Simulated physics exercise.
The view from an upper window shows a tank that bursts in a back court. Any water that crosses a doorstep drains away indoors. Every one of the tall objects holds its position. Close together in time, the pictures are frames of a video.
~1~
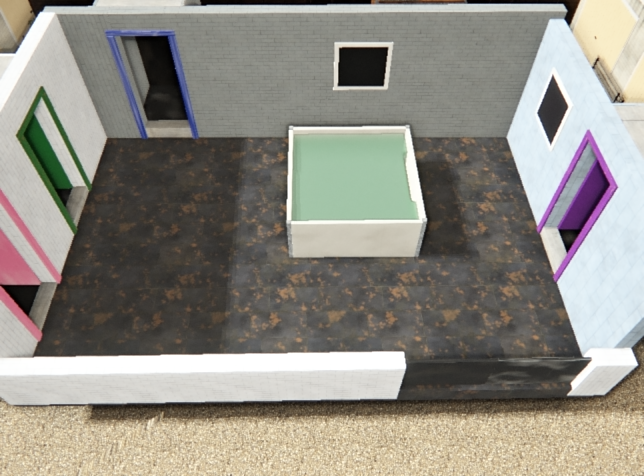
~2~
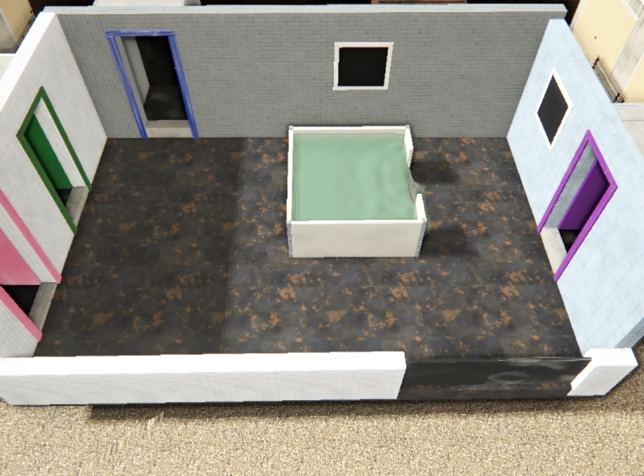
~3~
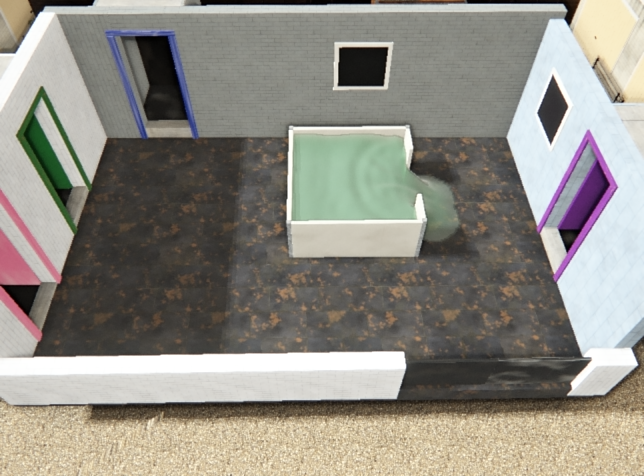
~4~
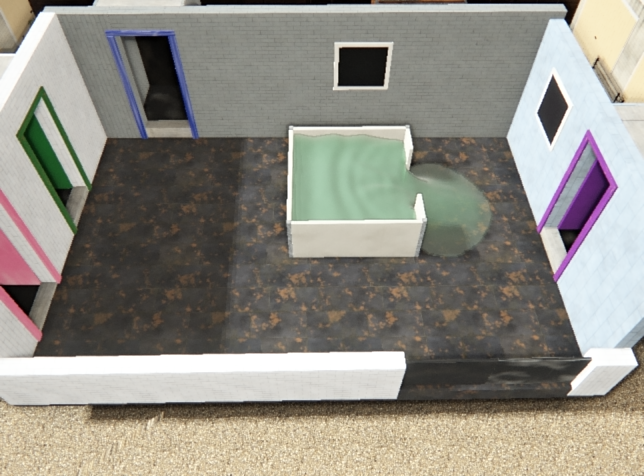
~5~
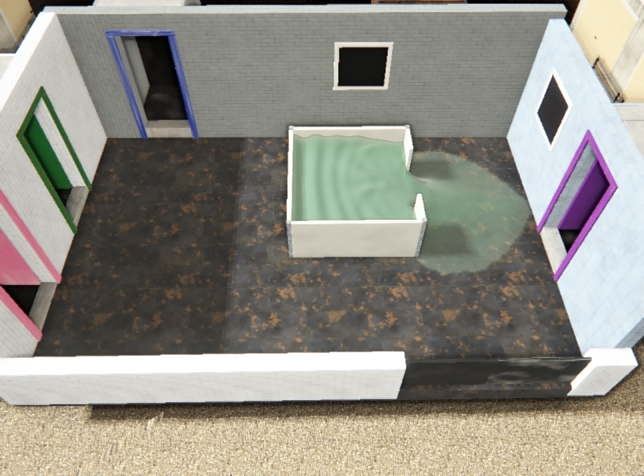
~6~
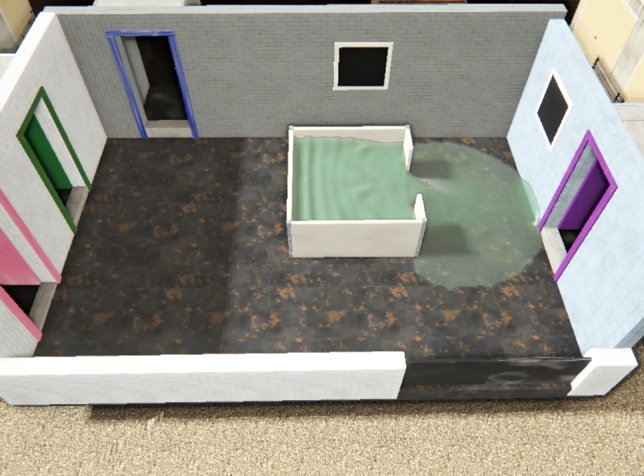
Pale green water pouring through a gap in a white tank's right side, spreading across the dark courtyard floor toward the right.
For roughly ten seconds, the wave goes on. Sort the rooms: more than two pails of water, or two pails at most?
Green door - two pails at most; blue door - two pails at most; purple door - more than two pails; pink door - more than two pails.
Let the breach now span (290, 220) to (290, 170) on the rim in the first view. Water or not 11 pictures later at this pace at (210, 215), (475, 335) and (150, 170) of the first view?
Submerged, unwetted, submerged.
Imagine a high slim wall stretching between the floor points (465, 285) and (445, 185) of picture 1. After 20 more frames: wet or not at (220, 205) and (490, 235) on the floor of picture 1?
As listed: Not flooded, flooded.
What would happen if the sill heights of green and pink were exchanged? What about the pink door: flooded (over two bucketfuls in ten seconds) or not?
The pink door remains within bounds, I think.
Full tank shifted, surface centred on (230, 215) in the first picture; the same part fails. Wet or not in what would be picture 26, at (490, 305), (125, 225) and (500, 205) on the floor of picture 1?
Spot one is touched, spot two is not touched, spot three is touched.
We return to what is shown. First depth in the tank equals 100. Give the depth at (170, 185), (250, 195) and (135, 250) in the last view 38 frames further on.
Depths of roughly 2, 0 and 2 per cent.
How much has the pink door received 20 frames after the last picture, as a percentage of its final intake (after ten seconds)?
Some 0 per cent.
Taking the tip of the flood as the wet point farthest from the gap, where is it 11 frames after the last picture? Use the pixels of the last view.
Farthest reach: (577, 372).
A moment on, water covers 20 % of the floor; the green door not reached, the blue door not reached, the purple door over two buckets in, the pink door not reached.
Next, water covers 25 % of the floor; the green door not reached, the blue door not reached, the purple door far over two buckets in, the pink door not reached.
Then, water covers 45 % of the floor; the green door not reached, the blue door not reached, the purple door far over two buckets in, the pink door not reached.
Later, water covers 90 % of the floor; the green door wet at the sill, nothing in, the blue door wet at the sill, nothing in, the purple door far over two buckets in, the pink door wet at the sill, nothing in.
In the end, water covers 100 % of the floor; the green door wet at the sill, nothing in, the blue door wet at the sill, nothing in, the purple door far over two buckets in, the pink door over two buckets in.
